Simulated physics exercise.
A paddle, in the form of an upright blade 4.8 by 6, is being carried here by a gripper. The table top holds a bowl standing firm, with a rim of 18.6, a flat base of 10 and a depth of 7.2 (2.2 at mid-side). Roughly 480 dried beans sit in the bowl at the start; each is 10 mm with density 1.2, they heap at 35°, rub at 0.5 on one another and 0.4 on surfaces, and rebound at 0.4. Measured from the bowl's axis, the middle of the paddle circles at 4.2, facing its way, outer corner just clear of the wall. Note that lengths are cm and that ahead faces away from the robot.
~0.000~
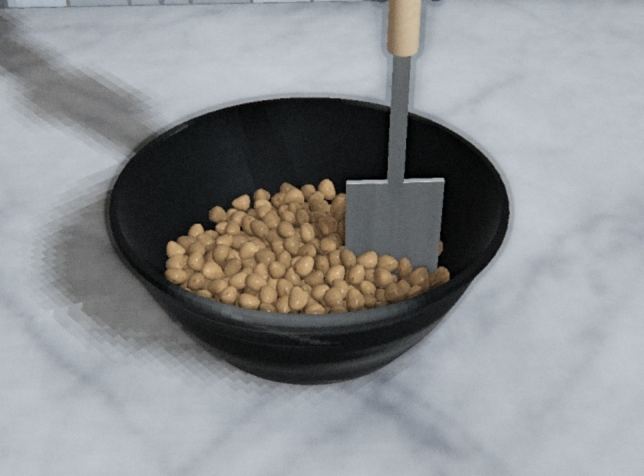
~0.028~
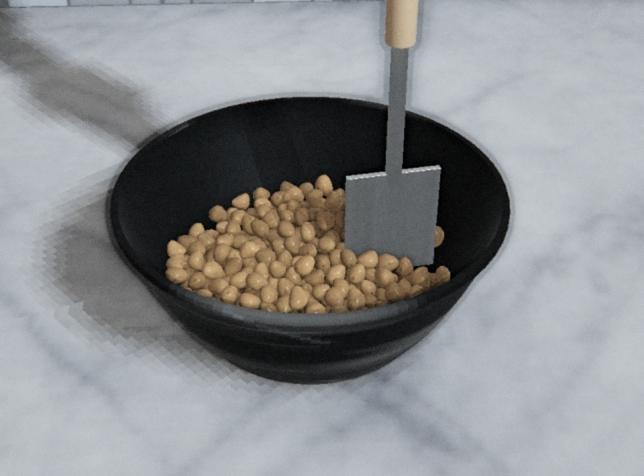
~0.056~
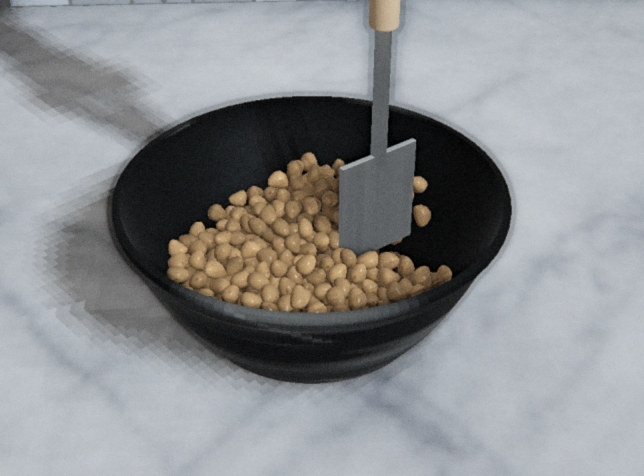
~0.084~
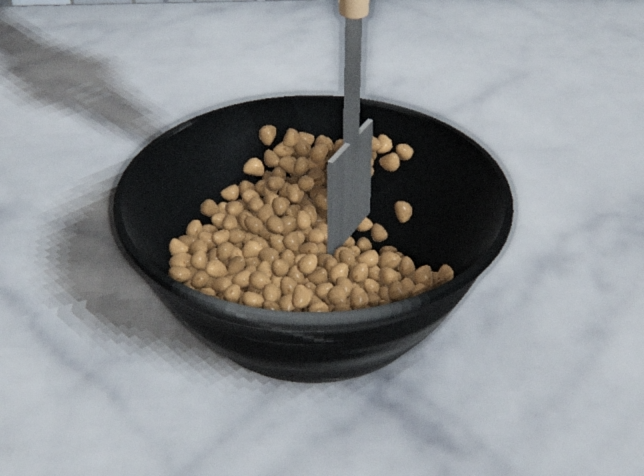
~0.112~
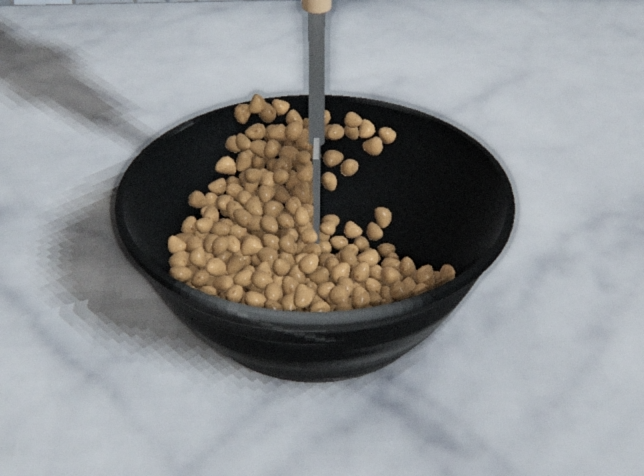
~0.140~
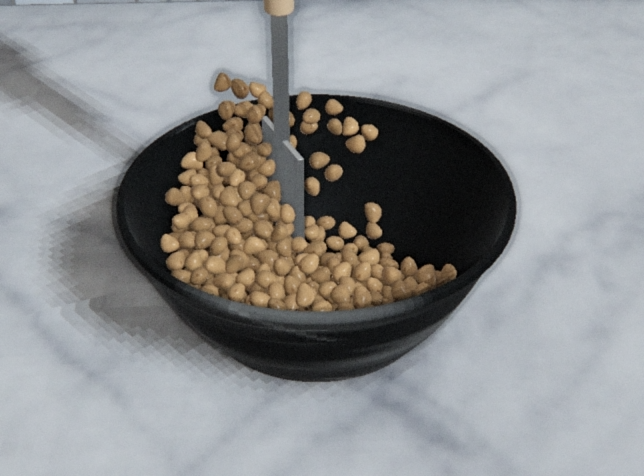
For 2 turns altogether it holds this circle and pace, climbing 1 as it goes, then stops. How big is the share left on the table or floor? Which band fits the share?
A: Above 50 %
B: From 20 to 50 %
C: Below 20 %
B.
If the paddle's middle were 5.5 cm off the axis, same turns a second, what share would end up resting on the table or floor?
Near 0 percent.
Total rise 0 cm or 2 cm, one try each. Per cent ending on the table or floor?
35 and 20 %.
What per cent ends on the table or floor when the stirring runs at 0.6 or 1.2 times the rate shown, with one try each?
Roughly 5 and 40 per cent.
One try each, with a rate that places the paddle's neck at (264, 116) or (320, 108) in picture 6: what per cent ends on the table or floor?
Near 35 per cent for the first, near 15 per cent for the second.
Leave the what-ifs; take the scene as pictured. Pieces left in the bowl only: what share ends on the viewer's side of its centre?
Roughly 50 per cent.
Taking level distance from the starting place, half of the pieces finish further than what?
Something like 10 centimetres, give or take.
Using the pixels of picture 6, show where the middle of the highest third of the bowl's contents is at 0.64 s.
The centre lies near (231, 293) in the last picture.
By 0.39 s, 348° round, highest piece 10 above the table; 406 in the bowl, 37 on the table or floor, 40 in flight or on the tool.
By 0.64 s, 223° round, highest piece 11 above the table; 354 in the bowl, 115 on the table or floor, 14 in flight or on the tool.
By 0.97 s, 0° round, highest piece 7 above the table; 347 in the bowl, 136 on the table or floor.
By 1.67 s, 0° round, highest piece 6 above the table; 347 in the bowl, 136 on the table or floor.
Final count, 347 in the bowl, 136 on the table or floor. That is 28 % on the table or floor.
